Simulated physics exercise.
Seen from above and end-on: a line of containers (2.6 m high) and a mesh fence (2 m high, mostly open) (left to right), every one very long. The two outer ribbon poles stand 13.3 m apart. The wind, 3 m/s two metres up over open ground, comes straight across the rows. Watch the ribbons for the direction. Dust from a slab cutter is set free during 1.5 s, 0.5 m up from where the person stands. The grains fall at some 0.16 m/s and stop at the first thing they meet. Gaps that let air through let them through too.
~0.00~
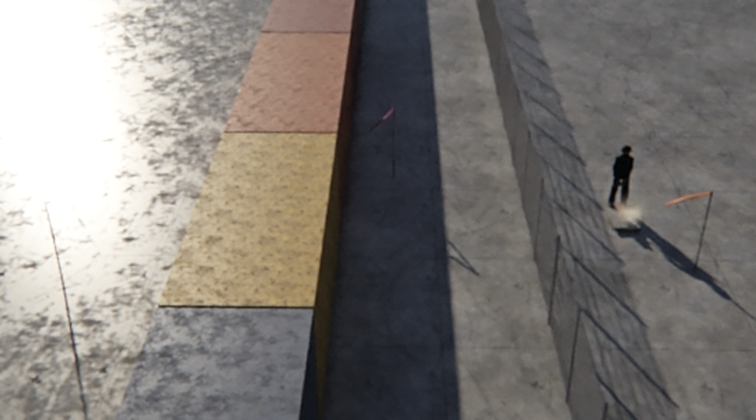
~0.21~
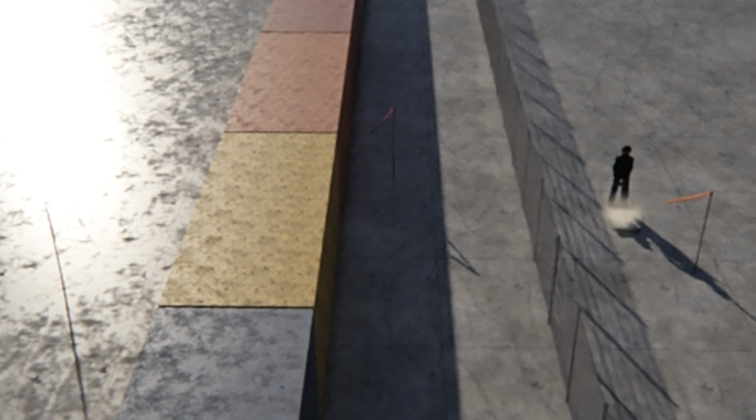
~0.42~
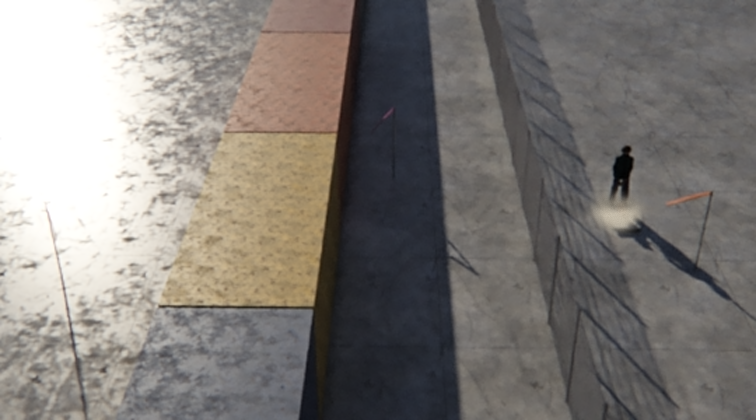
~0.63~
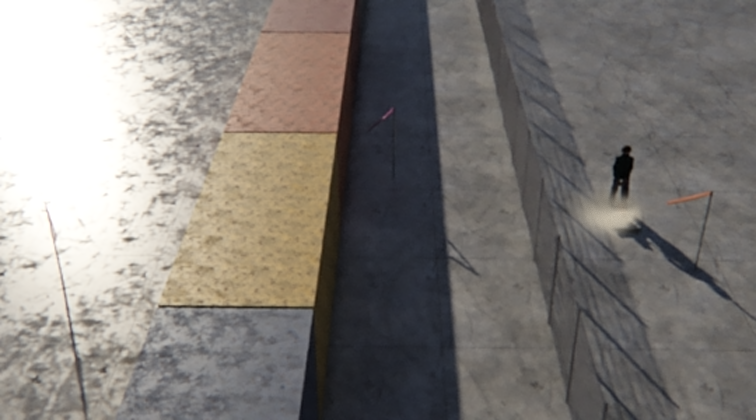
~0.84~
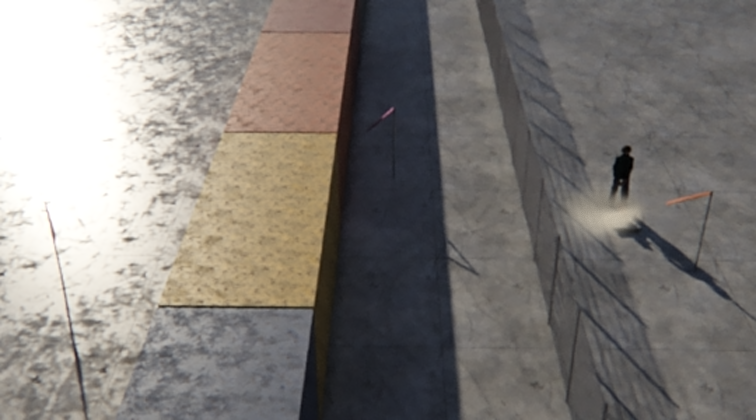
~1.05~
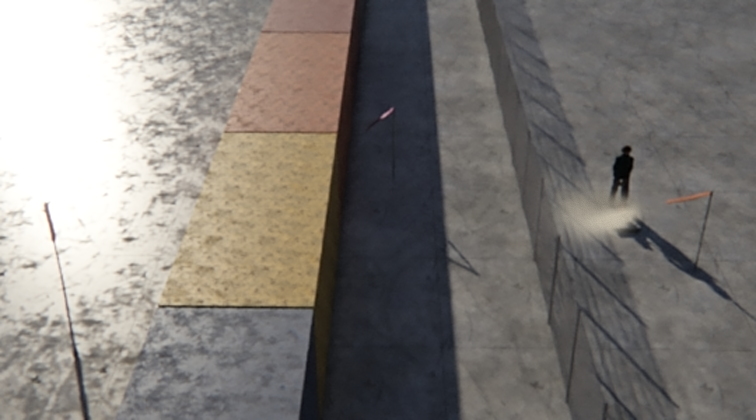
Pale dust spreading leftward from beside a standing dark figure toward a long mesh fence, with ribbons on thin poles streaming left.
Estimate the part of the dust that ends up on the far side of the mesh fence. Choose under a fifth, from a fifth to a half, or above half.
It is more than half that ends up on the far side.
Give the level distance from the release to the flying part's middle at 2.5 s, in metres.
Roughly 2.0 m.
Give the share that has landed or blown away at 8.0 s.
Near 60 %.
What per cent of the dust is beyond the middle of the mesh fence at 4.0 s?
Some 60 per cent.
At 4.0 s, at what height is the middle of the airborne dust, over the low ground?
Roughly 0.8 m up.
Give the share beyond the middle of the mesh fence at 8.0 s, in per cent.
Near 65 %.
After 2.5 s, 20 % is no longer flying here, and 26 % is beyond the mesh fence; the middle of what still flies is 0.4 m above the low ground, near (547, 213).
After 4.0 s, 44 % is no longer flying here, and 59 % is beyond the mesh fence; the middle of what still flies is 0.8 m above the low ground, near (471, 197).
After 8.0 s, 62 % is no longer flying here, and 63 % is beyond the mesh fence; the middle of what still flies is 3.7 m above the low ground, near (154, 78).
After 20.0 s, 88 % is no longer flying here, and 63 % is beyond the mesh fence.
After 45.0 s, 100 % is no longer flying here, and 63 % is beyond the mesh fence.
